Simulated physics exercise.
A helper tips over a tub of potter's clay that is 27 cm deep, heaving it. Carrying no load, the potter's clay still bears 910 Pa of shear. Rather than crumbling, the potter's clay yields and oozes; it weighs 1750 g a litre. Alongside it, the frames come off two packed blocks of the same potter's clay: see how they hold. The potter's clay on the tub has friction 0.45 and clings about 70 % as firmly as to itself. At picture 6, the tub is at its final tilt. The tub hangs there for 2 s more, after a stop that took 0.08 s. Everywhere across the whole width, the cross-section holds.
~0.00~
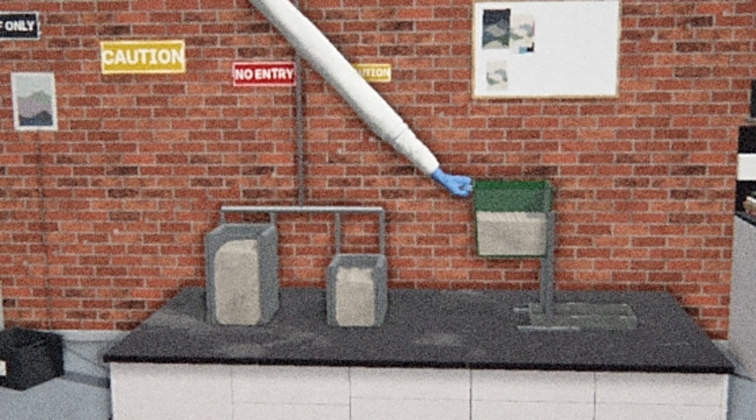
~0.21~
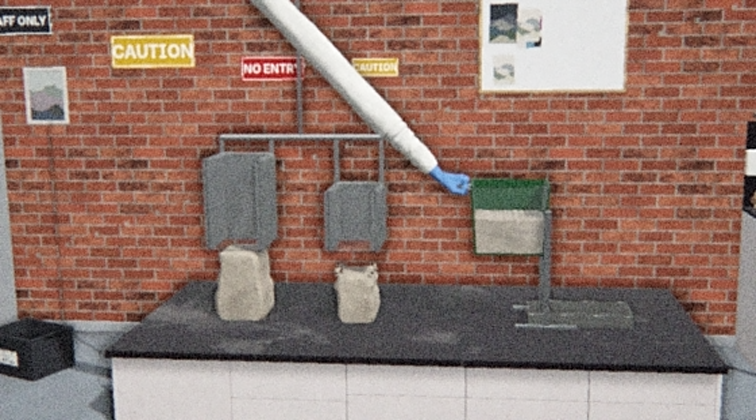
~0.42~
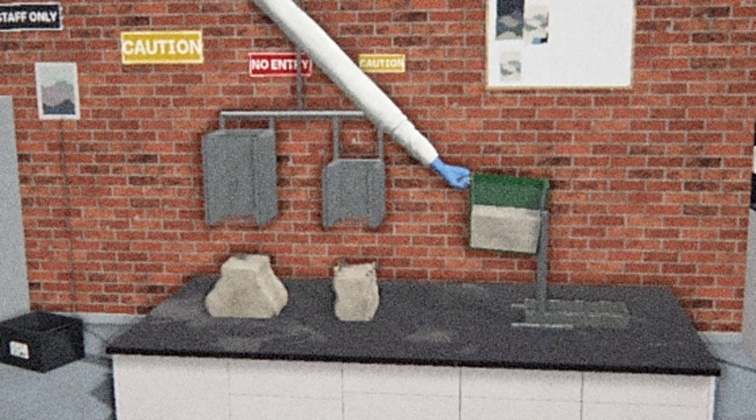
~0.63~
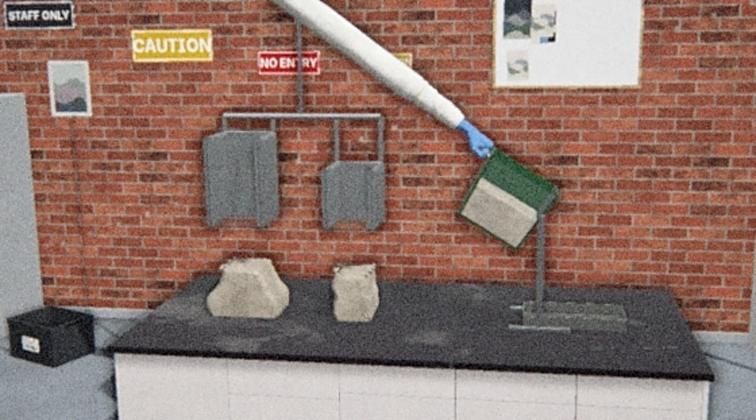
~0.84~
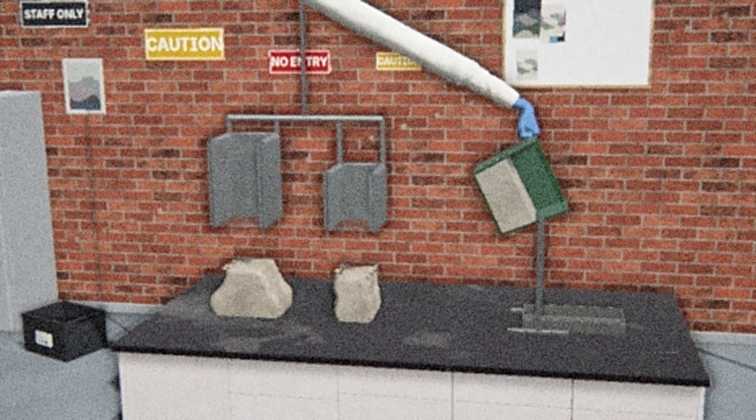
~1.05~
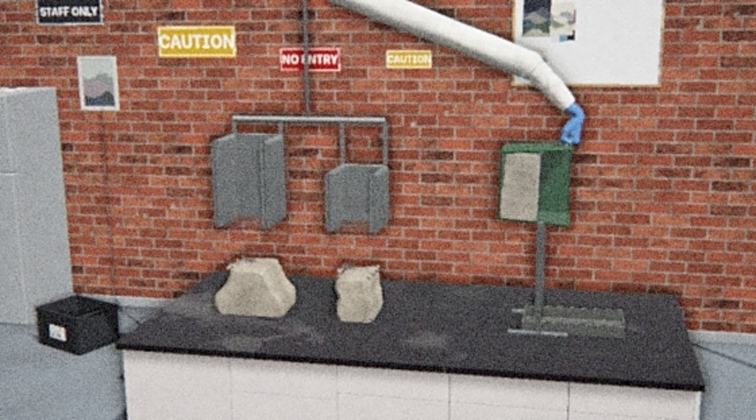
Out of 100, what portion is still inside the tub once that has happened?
I would say roughly 66 per cent remains in the tub.
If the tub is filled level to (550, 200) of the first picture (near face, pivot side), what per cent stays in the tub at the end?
That works out near 50 %.
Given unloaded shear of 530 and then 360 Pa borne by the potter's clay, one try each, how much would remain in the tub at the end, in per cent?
About 65 % first, about 60 % second.
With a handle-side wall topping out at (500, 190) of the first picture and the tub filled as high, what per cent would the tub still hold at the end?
That would leave about 100 % in the tub.
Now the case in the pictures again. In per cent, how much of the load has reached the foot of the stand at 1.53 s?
Down at that time: Approx. 0 %.
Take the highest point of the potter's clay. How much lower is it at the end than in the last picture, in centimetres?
The top ends up some 14 cm below its level in the last picture.
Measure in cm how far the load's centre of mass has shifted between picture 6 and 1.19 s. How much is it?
The change is near 4 cm.
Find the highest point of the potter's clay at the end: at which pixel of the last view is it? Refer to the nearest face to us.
I'd point to somewhere around (516, 190).
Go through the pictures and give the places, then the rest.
In the first picture, handle-side rim at (475, 188), tilt 0 degrees; highest point of the potter's clay at (490, 221); test blocks 31 cm, 20 cm high (left to right).
In the second picture, handle-side rim at (473, 186), tilt 0 degrees; highest point of the potter's clay at (488, 219); test blocks 29 cm, 20 cm high (left to right).
In the third picture, handle-side rim at (472, 181), tilt 5 degrees; highest point of the potter's clay at (475, 214); test blocks 22 cm, 20 cm high (left to right).
In the fourth picture, handle-side rim at (493, 155), tilt 32 degrees; highest point of the potter's clay at (478, 187); test blocks 21 cm, 20 cm high (left to right).
In the fifth picture, handle-side rim at (535, 143), tilt 64 degrees; highest point of the potter's clay at (506, 162); test blocks 21 cm, 20 cm high (left to right).
In the sixth picture, handle-side rim at (571, 152), tilt 91 degrees; highest point of the potter's clay at (513, 155); test blocks 21 cm, 20 cm high (left to right).
By 1.19 s, the tub is at 91 degrees and holds 100 %.
By 1.36 s, the tub is at 91 degrees and holds 100 %.
By 1.53 s, the tub is at 91 degrees and holds 85 %.
By 1.70 s, the tub is at 91 degrees and holds 69 %.
By 3.05 s, at the end, the tub is at 91 degrees and holds 66 %.
